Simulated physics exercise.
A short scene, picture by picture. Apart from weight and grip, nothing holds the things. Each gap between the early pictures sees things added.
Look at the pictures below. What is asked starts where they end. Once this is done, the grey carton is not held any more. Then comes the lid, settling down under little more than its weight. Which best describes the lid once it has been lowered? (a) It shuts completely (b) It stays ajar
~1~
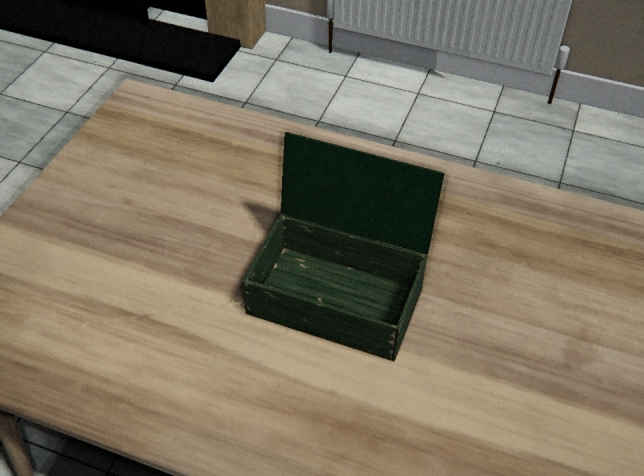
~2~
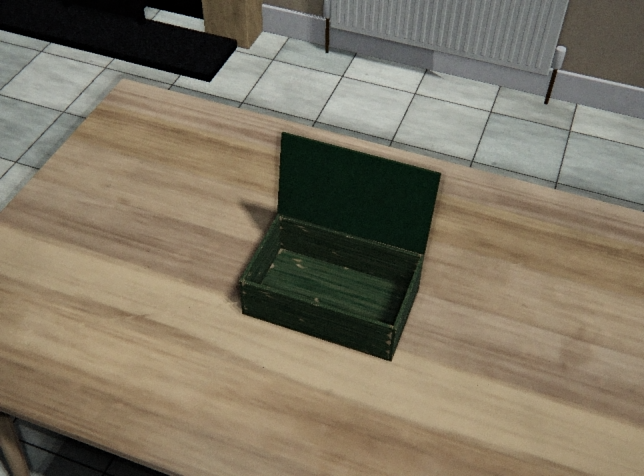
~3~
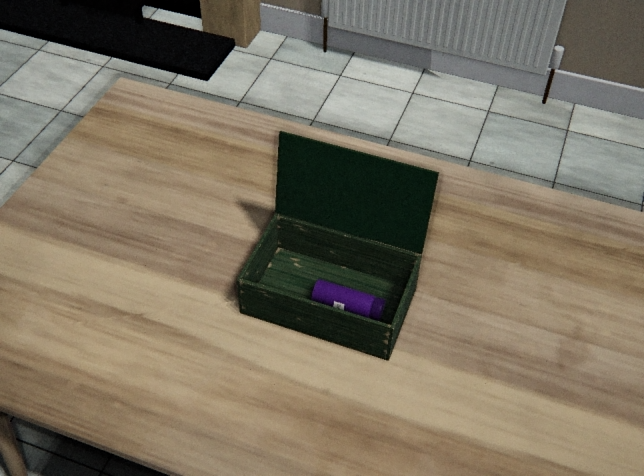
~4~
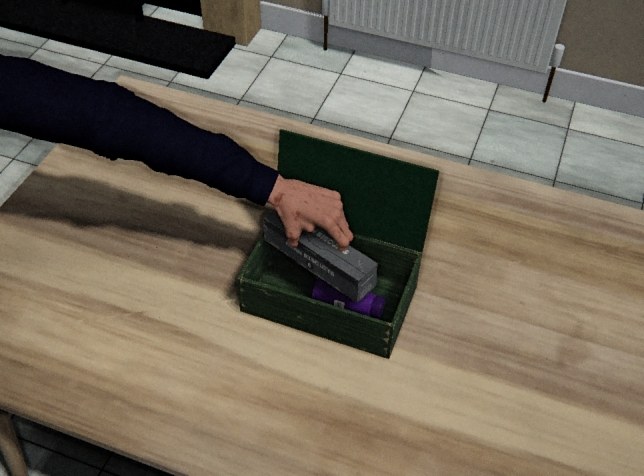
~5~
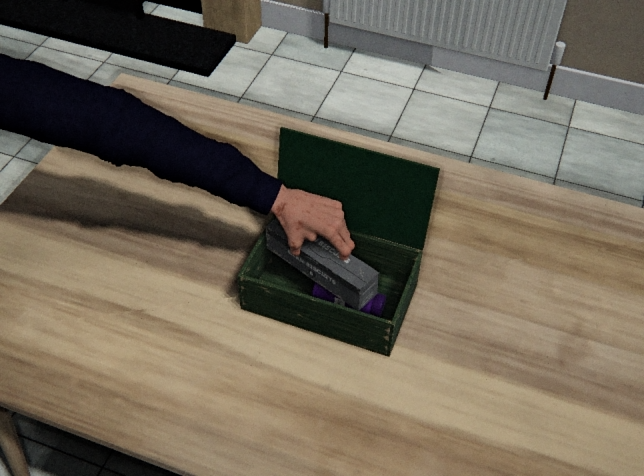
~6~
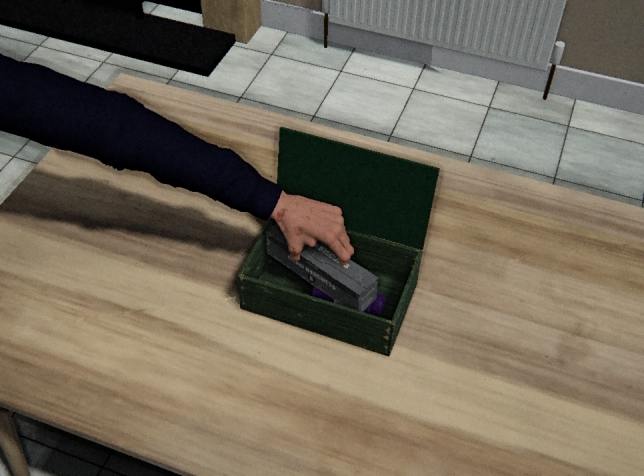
(a) It shuts completely.
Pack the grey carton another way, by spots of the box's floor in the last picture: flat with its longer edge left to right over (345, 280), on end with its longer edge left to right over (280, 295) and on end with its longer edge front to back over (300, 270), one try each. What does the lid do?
The first time it goes down completely, the next time it is kept open, and the last time it is kept open.
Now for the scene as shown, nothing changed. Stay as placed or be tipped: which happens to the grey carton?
Looking at the last picture, the grey carton sits at an angle.
Then, 0.90 s after the last picture, lid starting down; grey carton on its side near (333, 269); purple shaker rolled about its own width.
Then, 1.60 s after the last picture, lid 56° above the rim; grey carton on its side near (333, 269); purple shaker rolled about its own width.
Then, 1.90 s after the last picture, lid 15° above the rim; grey carton on its side near (333, 269); purple shaker rolled about its own width.
At rest, lid shut; tipped over in the box, grey carton; moved from the start, purple shaker. Seen from the same camera at the end, grey carton near (333, 269).
